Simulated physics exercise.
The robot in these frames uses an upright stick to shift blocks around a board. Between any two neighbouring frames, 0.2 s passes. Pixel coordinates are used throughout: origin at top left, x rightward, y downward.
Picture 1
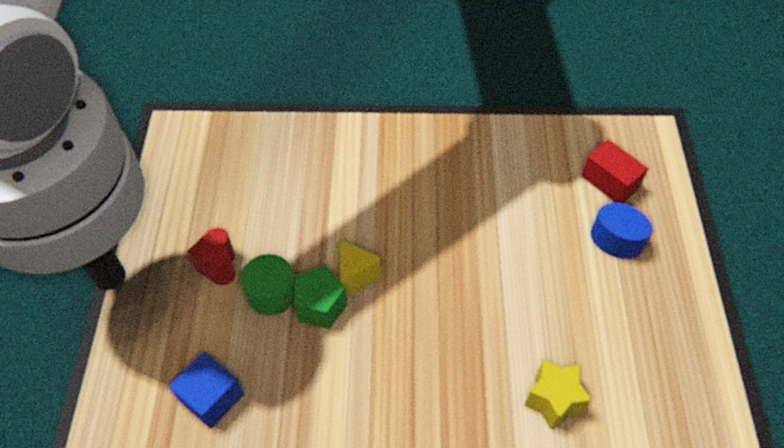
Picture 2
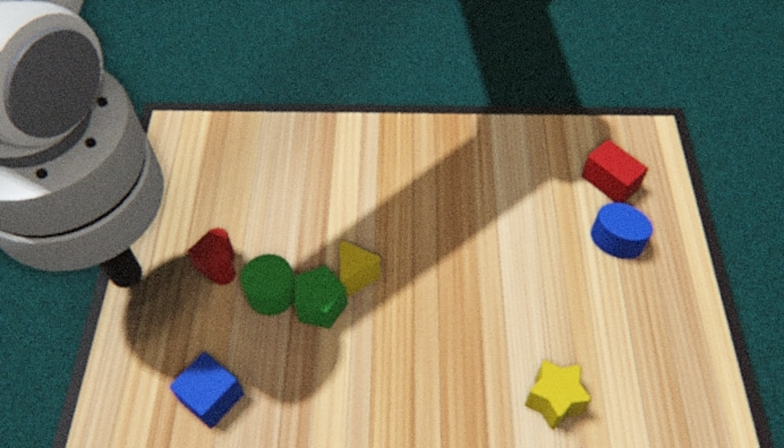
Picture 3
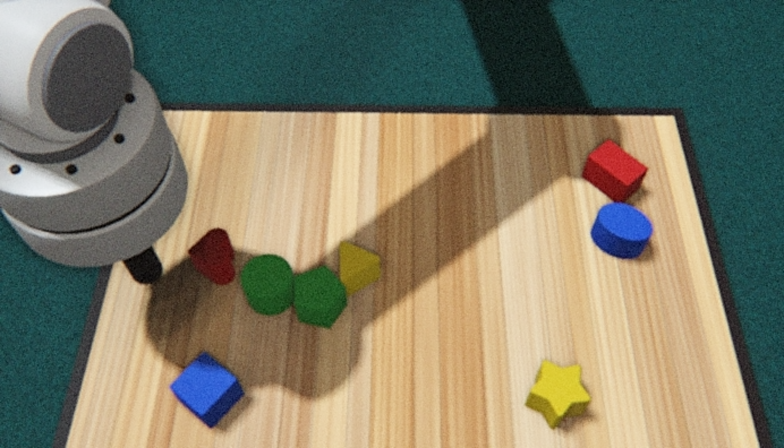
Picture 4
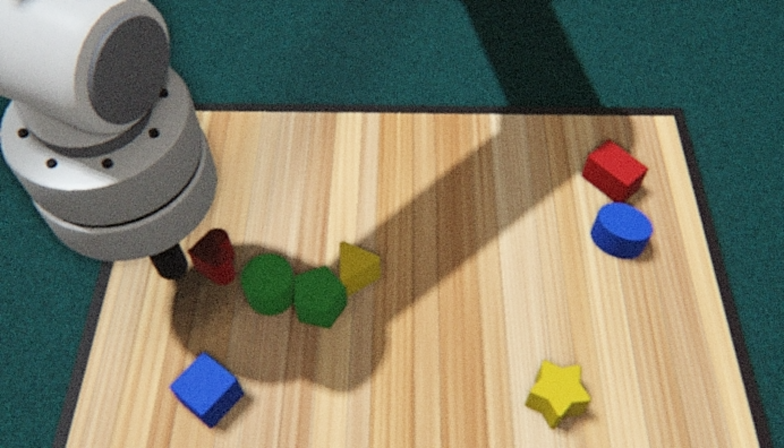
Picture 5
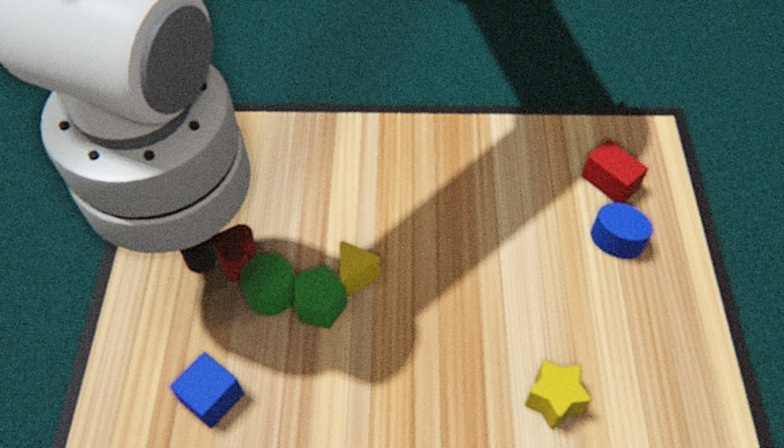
The robot's stick moves right across the board and nudges the red block slightly right.
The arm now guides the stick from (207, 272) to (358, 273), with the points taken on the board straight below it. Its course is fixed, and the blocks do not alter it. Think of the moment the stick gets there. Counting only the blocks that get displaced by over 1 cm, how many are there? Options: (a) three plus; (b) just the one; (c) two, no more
Letter a.
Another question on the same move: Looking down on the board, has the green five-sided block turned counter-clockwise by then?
I'd say yes.
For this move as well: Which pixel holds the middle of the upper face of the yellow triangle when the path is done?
The answer is (385, 262).
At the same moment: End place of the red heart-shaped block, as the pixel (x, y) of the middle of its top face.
For the centre of its top, I'd go with (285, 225).
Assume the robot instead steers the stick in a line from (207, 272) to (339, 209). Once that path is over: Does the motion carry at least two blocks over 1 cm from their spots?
Going by the path, no.
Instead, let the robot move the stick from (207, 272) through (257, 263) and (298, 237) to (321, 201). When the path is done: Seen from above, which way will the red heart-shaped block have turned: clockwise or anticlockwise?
Clockwise, from overhead.
What follows on the original path. One third of the way, stick (254, 261); red heart-shaped block (272, 229), turned 35° anticlockwise; green circular block (280, 278); green five-sided block (328, 294).
Two thirds of the way, stick (306, 261); red heart-shaped block (284, 226), turned 65° anticlockwise; green circular block (310, 290); green five-sided block (351, 316), turned 20° anticlockwise; yellow triangle (358, 259), turned 20° anticlockwise.
At the end, stick (357, 262); red heart-shaped block (284, 226), turned 65° anticlockwise; green circular block (316, 291); green five-sided block (353, 320), turned 30° anticlockwise; yellow triangle (385, 262), turned 15° clockwise.
